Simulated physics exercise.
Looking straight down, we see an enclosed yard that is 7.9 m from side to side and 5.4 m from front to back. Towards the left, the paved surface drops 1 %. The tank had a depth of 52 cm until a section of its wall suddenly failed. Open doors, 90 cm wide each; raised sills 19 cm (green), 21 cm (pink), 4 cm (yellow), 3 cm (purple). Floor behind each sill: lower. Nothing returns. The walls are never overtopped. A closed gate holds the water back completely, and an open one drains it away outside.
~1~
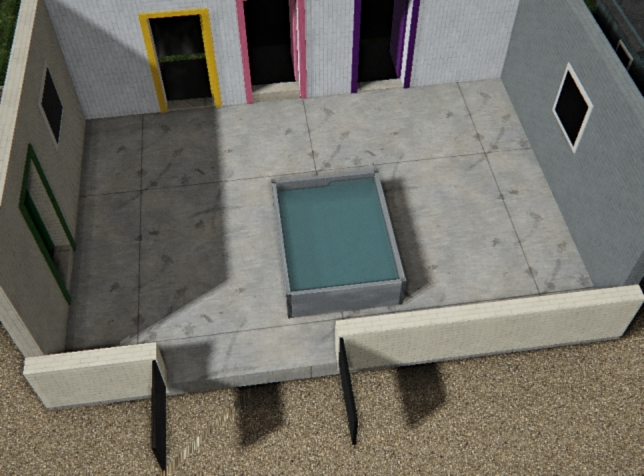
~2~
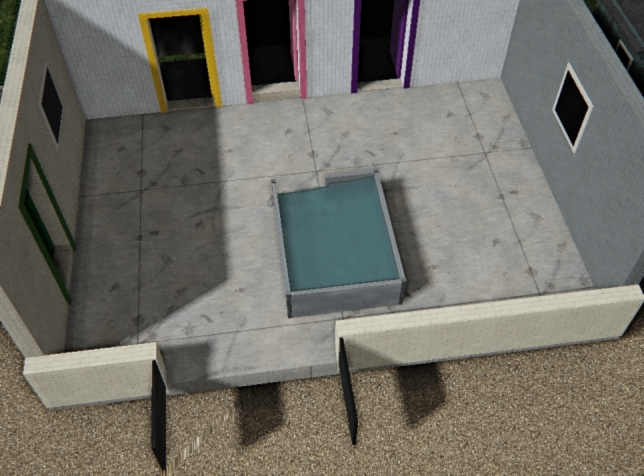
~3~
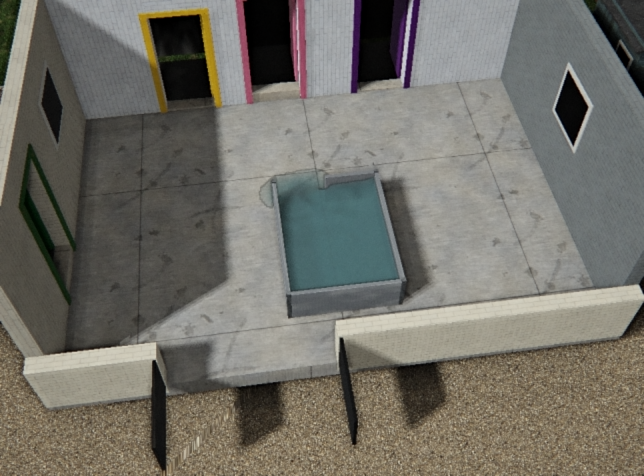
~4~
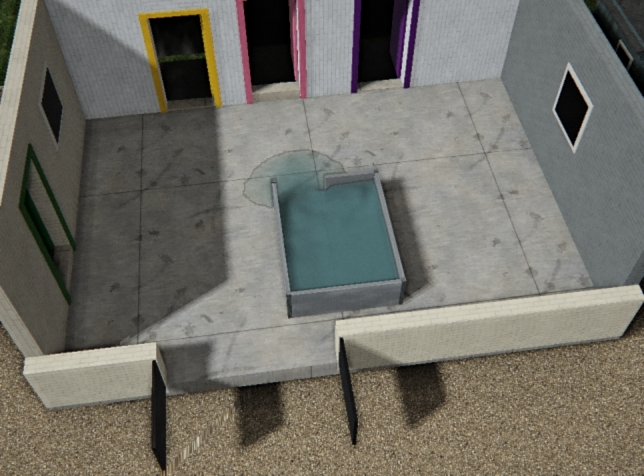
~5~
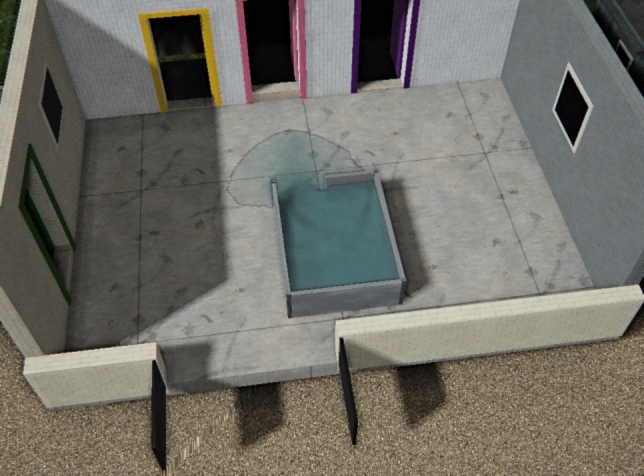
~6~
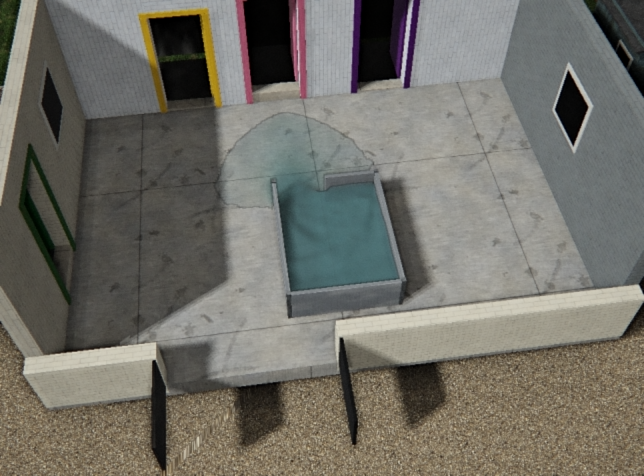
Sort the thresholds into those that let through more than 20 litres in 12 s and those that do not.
Sorted: Green door does not; pink door does not; yellow door lets more through; purple door lets more through.
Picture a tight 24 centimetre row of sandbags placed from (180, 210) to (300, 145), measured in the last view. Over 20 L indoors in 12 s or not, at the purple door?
Against that limit the purple door lands on the high side.
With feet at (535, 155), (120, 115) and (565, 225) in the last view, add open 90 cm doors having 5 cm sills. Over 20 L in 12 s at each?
Well, the first is on the low side, the second is on the high side, and the third is on the low side.
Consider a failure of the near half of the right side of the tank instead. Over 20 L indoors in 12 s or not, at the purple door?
Note: Purple door, beyond the limit.
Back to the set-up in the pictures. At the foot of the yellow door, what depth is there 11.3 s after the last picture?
Roughly 4.0 centimetres.
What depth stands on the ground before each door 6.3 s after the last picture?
Centimetres: Green 4 / pink 9 / yellow 6 / purple 4.
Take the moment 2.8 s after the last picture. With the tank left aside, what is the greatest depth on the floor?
Peak depth: Approx. 22 cm.
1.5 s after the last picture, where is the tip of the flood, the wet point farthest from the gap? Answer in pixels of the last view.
Location: Approx. (116, 122) in the last view.
Then, 0.7 s after the last picture water covers 20 % of the floor and is deepest (29 cm) near (296, 199); green door not reached, pink door 21 cm at the sill, 0 L in, yellow door not reached, purple door not reached.
Then, 1.5 s after the last picture water covers 25 % of the floor and is deepest (24 cm) near (296, 199); green door not reached, pink door 24 cm at the sill, 1 L in, yellow door 13 cm at the sill, 18 L in, purple door 8 cm at the sill, 2 L in.
Then, 2.8 s after the last picture water covers 30 % of the floor and is deepest (22 cm) near (86, 125); green door not reached, pink door 16 cm at the sill, 3 L in, yellow door 9 cm at the sill, 55 L in, purple door 7 cm at the sill, 19 L in.
Then, 6.3 s after the last picture water covers 65 % of the floor and is deepest (14 cm) near (86, 132); green door 4 cm at the sill, 0 L in, pink door 9 cm at the sill, 4 L in, yellow door 6 cm at the sill, 88 L in, purple door 4 cm at the sill, 35 L in.
Then, 11.3 s after the last picture water covers 95 % of the floor and is deepest (8 cm) near (63, 382); green door 4 cm at the sill, 0 L in, pink door 4 cm at the sill, 4 L in, yellow door 4 cm at the sill, 96 L in, purple door 3 cm at the sill, 37 L in.
